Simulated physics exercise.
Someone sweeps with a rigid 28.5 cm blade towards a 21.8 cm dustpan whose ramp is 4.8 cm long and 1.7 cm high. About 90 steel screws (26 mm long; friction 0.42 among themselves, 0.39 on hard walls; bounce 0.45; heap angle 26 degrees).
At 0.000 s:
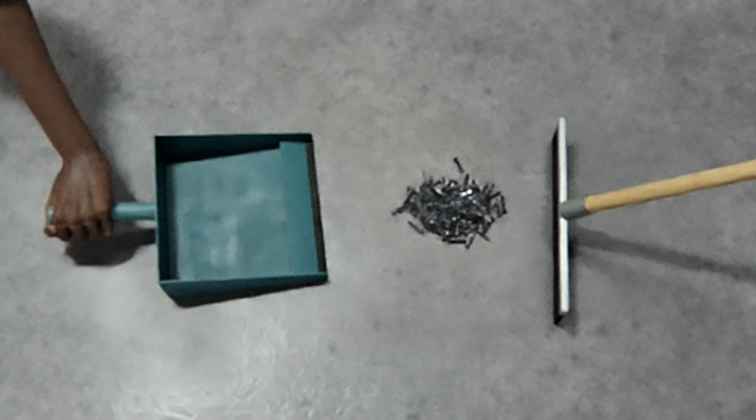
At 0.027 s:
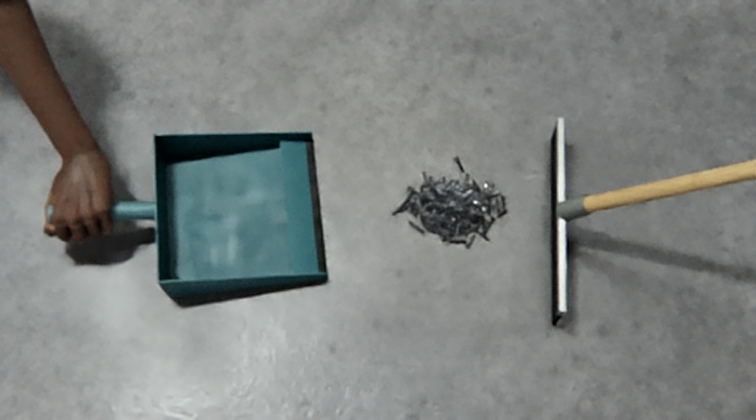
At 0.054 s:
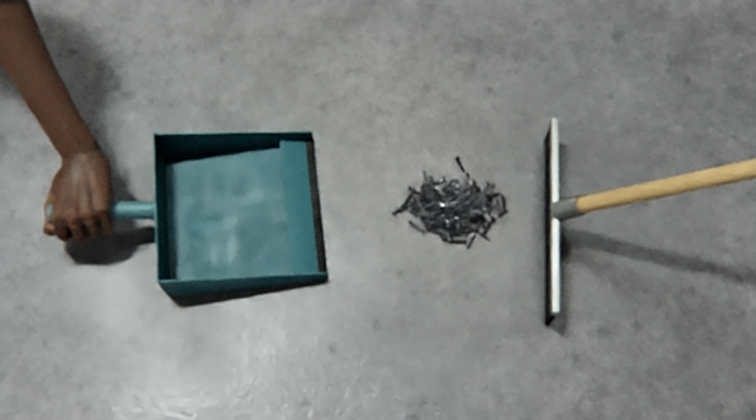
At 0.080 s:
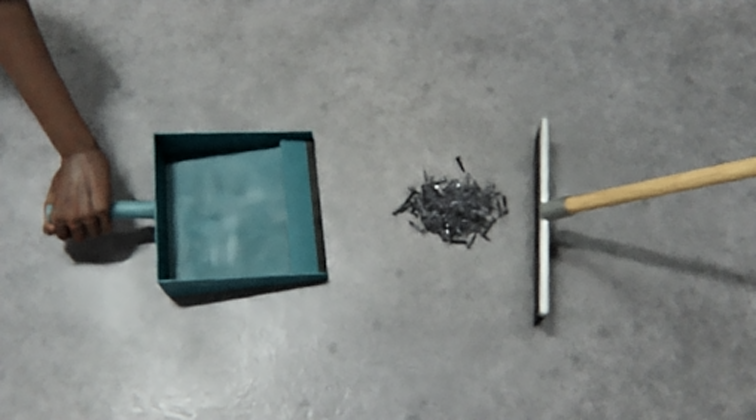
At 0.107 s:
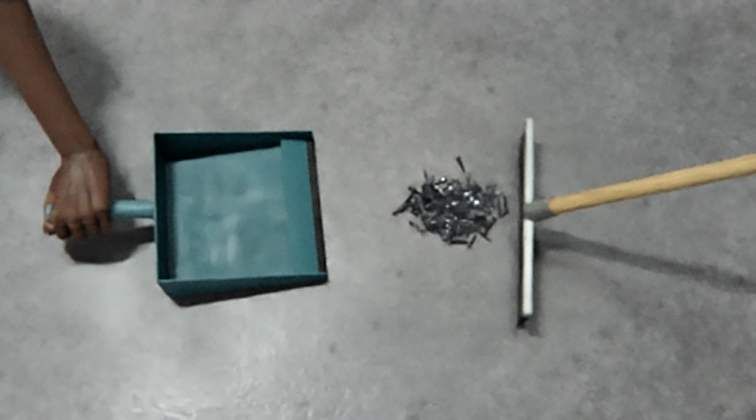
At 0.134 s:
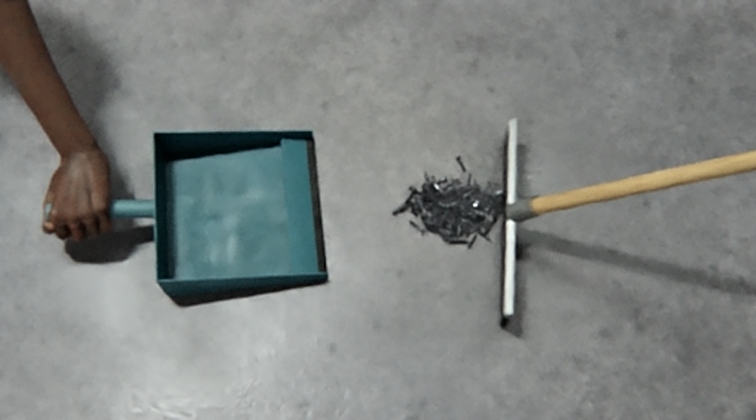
A wide, flat blade on a wooden handle slid left across the gray floor and just reached the edge of a small pile of dark screws, while a hand held a green dustpan still.
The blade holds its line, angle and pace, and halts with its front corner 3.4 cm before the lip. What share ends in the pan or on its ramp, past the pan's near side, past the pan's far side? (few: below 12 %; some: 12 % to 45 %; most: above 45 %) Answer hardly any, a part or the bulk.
In the pan or on its ramp: A part; past the pan's near side: Hardly any; past the pan's far side: Hardly any.
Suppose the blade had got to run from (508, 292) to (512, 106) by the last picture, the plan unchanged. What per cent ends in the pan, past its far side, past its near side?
Pan 30, far 15, near 0.
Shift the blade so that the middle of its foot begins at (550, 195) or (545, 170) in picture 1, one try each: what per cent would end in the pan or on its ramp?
About 25 and 30 per cent.
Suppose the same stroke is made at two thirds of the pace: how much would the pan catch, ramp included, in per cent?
In that case some 0 per cent.
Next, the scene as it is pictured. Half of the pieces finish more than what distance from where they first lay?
Some 18 cm.
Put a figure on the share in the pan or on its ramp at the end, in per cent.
About 20 per cent.
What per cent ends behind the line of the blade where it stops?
Some 0 per cent.
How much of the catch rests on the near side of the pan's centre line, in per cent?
About 60 per cent.
Then, at 0.26 s, middle of the blade 14 cm from the lip; 0 % over the lip, far side 0 %, near side 0 %.
After 0.34 s, middle of the blade 8 cm from the lip; 0 % over the lip, far side 0 %, near side 0 %.
After 0.55 s, middle of the blade 6 cm from the lip; 20 % over the lip, far side 0 %, near side 0 %.
By 1.6 s all is still; pan 20 %, near side 0 %, far side 0 %, in front of the lip or behind the blade 80 %.
